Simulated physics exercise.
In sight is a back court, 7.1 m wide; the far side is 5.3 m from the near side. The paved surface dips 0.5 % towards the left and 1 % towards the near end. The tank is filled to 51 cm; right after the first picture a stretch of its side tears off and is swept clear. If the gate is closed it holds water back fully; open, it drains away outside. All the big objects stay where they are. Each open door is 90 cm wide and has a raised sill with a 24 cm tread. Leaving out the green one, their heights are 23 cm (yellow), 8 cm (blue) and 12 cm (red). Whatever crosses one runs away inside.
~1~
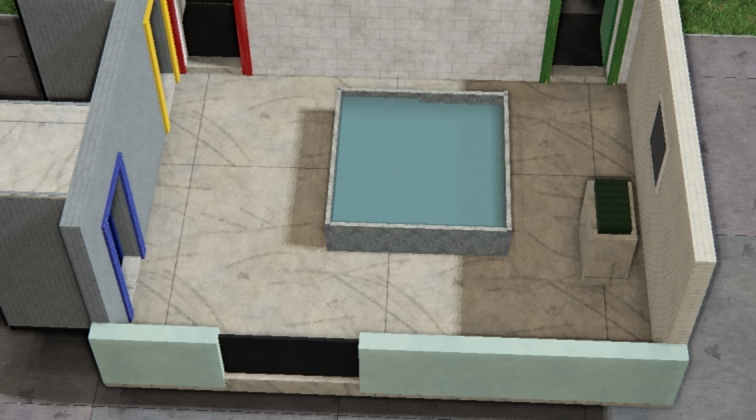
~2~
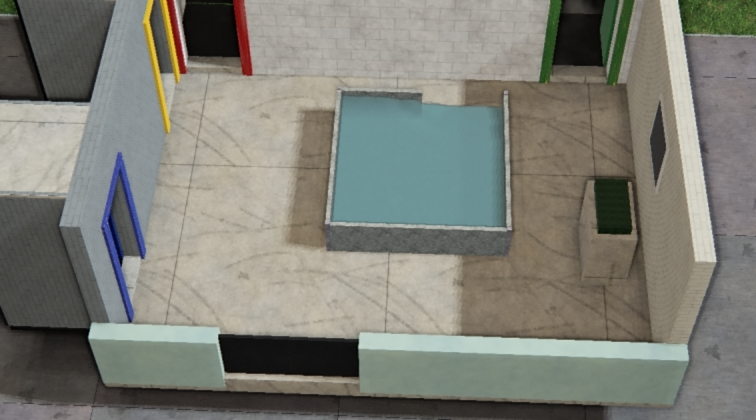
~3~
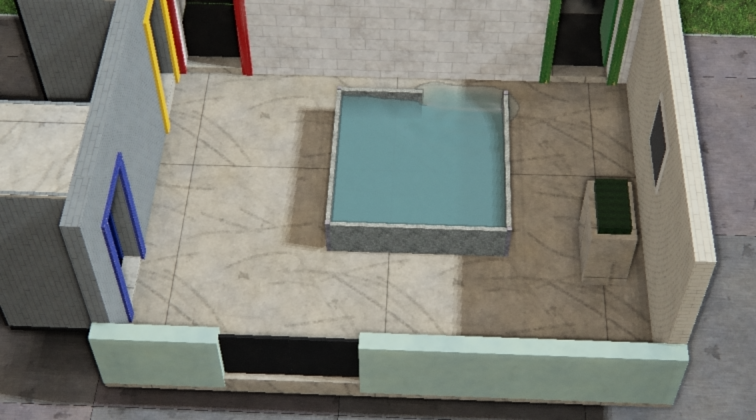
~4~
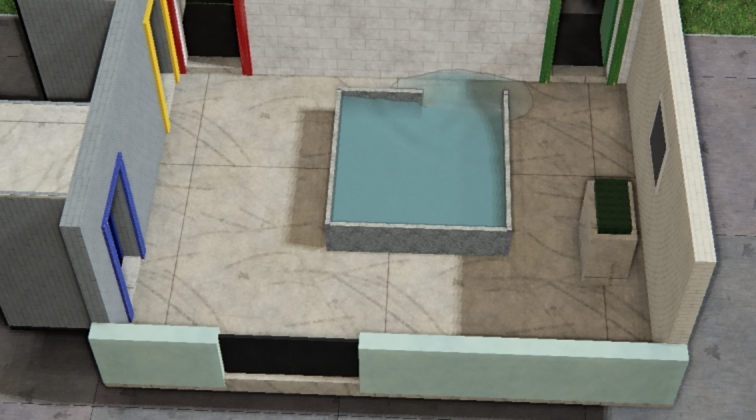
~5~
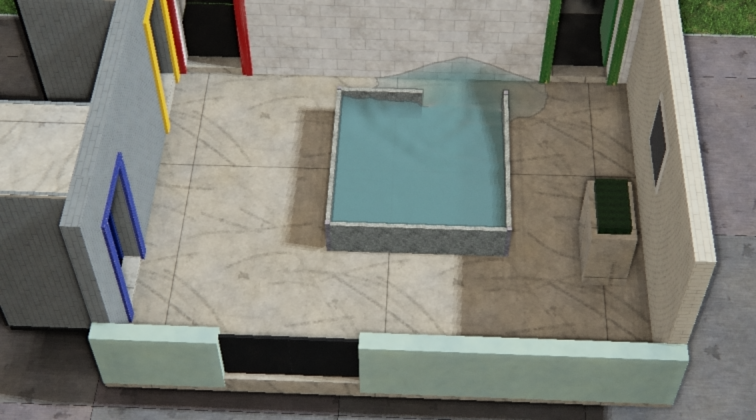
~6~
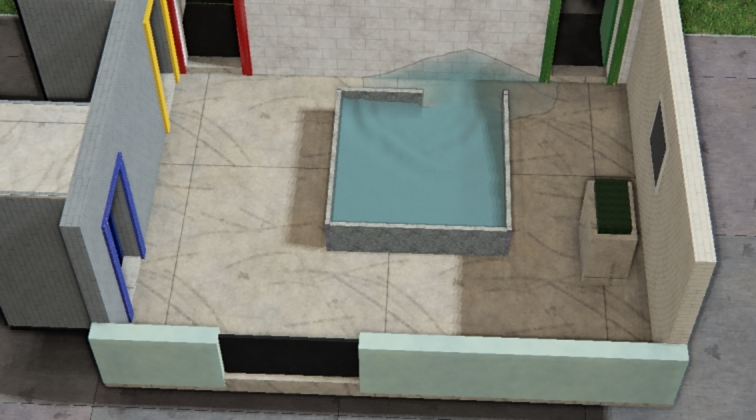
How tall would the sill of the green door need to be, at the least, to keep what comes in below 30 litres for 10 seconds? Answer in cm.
At least 13 cm or so.
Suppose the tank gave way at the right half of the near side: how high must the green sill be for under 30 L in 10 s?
About 8.0 cm.
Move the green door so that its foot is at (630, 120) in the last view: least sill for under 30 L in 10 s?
About 23 cm.
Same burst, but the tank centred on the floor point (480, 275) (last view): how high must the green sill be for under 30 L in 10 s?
Some 23 cm.
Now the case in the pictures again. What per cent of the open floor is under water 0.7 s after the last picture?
About 15 per cent.
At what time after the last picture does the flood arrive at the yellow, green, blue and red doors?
Yellow 1.6 s, green 0.2 s, blue 3.2 s, red 1.3 s.
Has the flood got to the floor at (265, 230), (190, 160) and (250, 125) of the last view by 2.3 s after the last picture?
In that order: Still dry, under water, flooded.
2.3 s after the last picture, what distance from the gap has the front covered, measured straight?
About 4.8 m.
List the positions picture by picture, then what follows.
In the first picture, still water, 51 cm deep, in the tank at (420, 159); the green door at (586, 36) is dry.
In the second picture, water pours out on the far side and has run 0.2 m, to a hidden place; about 6 cm deep outside, 51 cm at the back.
In the third picture, the gap is on the far side, the front 0.7 m out at (431, 87); the back of the tank holds 51 cm.
In the fourth picture, the gap is on the far side, the front 0.9 m out at (405, 78); the back of the tank holds 51 cm.
In the fifth picture, the front is at (382, 77), 1.1 m from the gap on the far side; 1.6 m2 of floor is wet, 51 cm left at the back.
In the sixth picture, water pours out on the far side and has run 1.2 m, to (367, 77); about 12 cm deep outside, 51 cm at the back; 0.4 m in a straight line remain to the green door at (586, 36).
Then, 0.7 s after the last picture water covers 15 % of the floor, deepest (42 cm) near (462, 82); 11 cm at the green door, 0 litres in over its 13 cm sill.
Then, 2.3 s after the last picture water covers 35 % of the floor, deepest (32 cm) near (462, 91); 15 cm at the green door, 3 litres in over its 13 cm sill.
Then, 9.3 s after the last picture water covers 95 % of the floor, deepest (14 cm) near (123, 359); 10 cm at the green door, 28 litres in over its 13 cm sill.
At the green door as built, the water peaked near 17 cm, 2.7 s after the last picture.
With a sill of 11.5 cm, 41 litres would have come in within the 10 s; with 15.5 cm, 15 litres. So under 30 litres takes about 13 cm.
